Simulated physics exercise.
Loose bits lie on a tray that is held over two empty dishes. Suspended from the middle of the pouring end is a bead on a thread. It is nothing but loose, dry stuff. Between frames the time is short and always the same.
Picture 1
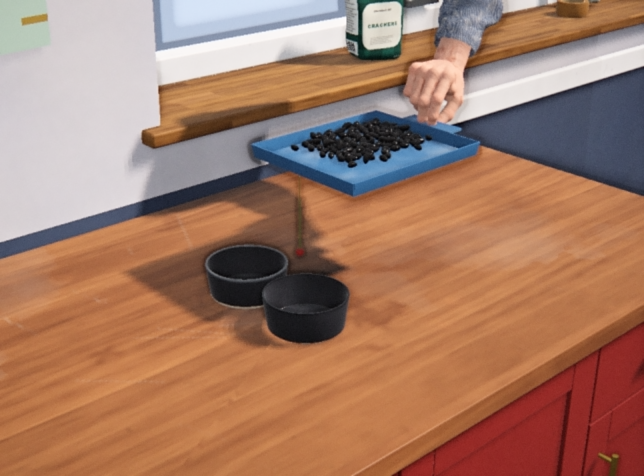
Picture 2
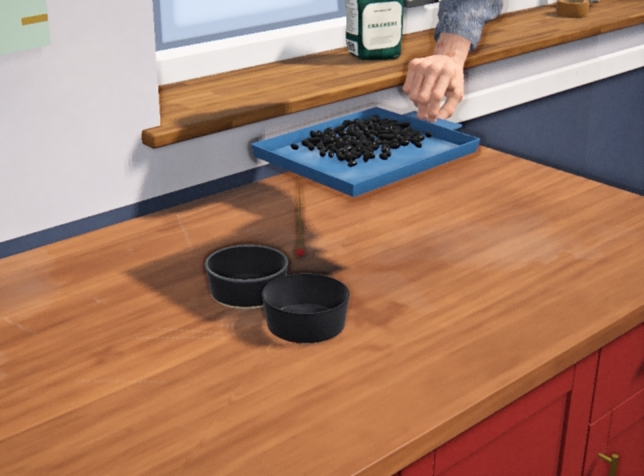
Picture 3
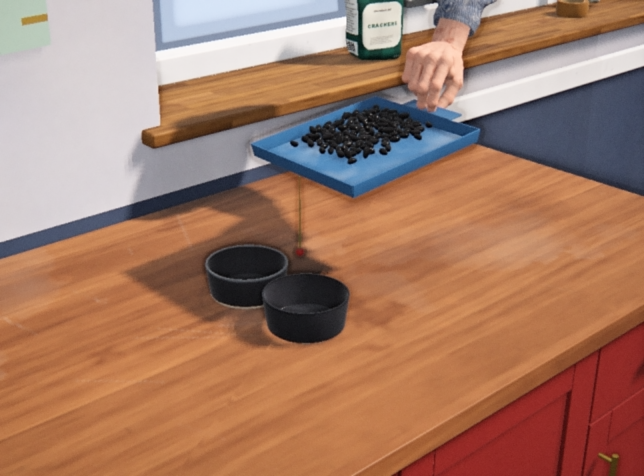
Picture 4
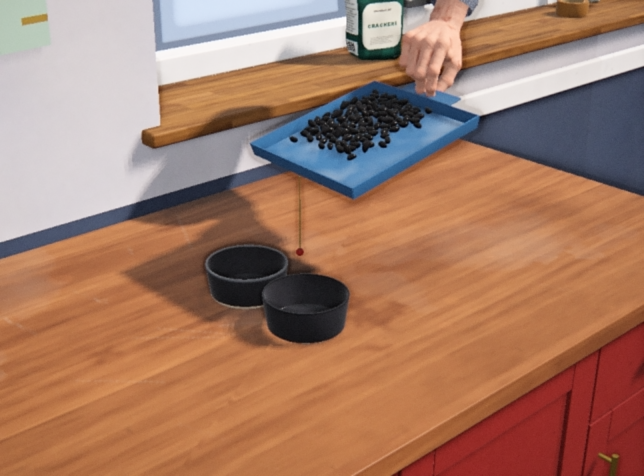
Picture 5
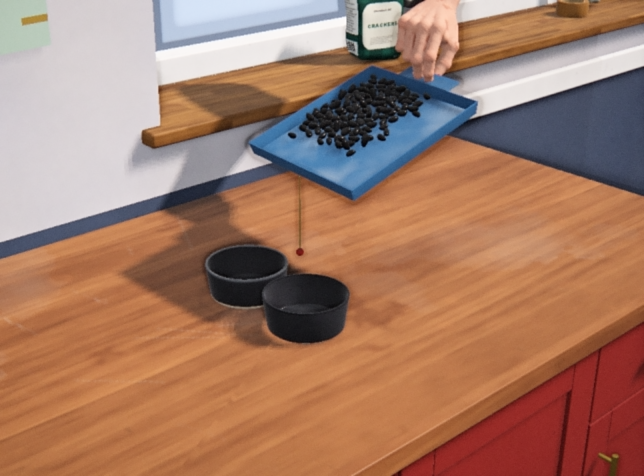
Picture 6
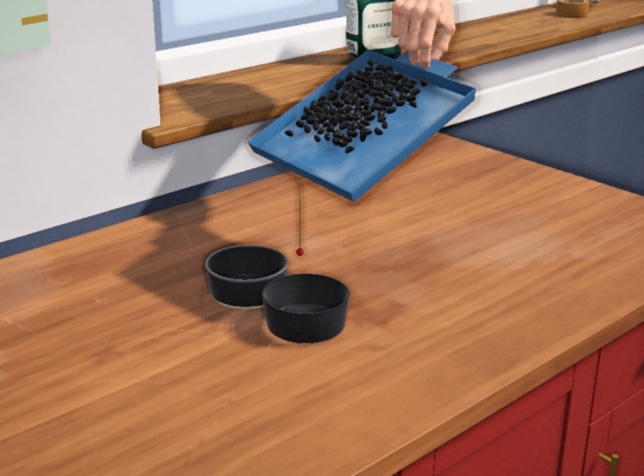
On a wooden kitchen counter, two empty black dishes sat beneath a blue tray of black beans, while a hand gradually raised the tray's far end, slanting it more steeply toward its lower right corner.
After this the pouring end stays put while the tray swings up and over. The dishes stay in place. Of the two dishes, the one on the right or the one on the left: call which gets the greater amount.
I call it for the one on the right.
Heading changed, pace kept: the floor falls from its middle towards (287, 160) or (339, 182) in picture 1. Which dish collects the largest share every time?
The leftmost dish, then the rightmost dish.
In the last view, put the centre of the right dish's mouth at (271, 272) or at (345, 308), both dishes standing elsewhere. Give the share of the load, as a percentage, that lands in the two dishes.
About 50 in a hundred, then about 70 in a hundred.
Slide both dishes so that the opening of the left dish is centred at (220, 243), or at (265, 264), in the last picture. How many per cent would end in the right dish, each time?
You'd end up with around 40 per cent and then around 50 per cent.
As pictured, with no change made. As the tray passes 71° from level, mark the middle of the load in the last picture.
(305, 166).
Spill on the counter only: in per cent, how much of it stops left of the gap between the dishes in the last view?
That's roughly 60 per cent of the pieces.
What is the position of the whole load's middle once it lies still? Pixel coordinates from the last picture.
I'd mark it at roughly (296, 314).
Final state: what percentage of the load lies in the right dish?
Around 50 percent.
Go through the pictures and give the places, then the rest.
Corners of the pouring end near (255, 144) and (354, 183), level; middle of the load near (364, 141), black beans; left dish near (215, 287); right dish near (273, 320); bead on its thread near (300, 252), in the first frame.
Corners of the pouring end near (254, 144) and (354, 183), level; middle of the load near (363, 139), in the second frame.
Corners of the pouring end near (254, 143) and (353, 184), tipped barely, lowest at the right corner; middle of the load near (363, 132), in the third frame.
Corners of the pouring end near (253, 143) and (352, 186), tipped a little, lowest at the right corner; middle of the load near (362, 123), in the fourth frame.
Corners of the pouring end near (252, 142) and (352, 189), tipped clearly, lowest at the right corner; middle of the load near (361, 113), in the fifth frame.
Corners of the pouring end near (250, 142) and (351, 191), tipped clearly, lowest at the right corner; middle of the load near (359, 104); left dish near (215, 287); right dish near (273, 320), in the sixth frame.
Shortly afterwards, tray tipped steeply; the bulk on the tray; only a few in the right dish; only a few in the left dish; only a few outside both; a little in the air.
Next, tray tipped past a quarter turn; near a quarter on the tray; near a third in the right dish; a little in the left dish; a little outside both; near a quarter in the air.
Some moments later, tray tipped past a quarter turn; near half in the right dish; near a quarter in the left dish; near a quarter outside both.
In the end, tray tipped past a quarter turn; near half in the right dish; near a quarter in the left dish; near a quarter outside both.
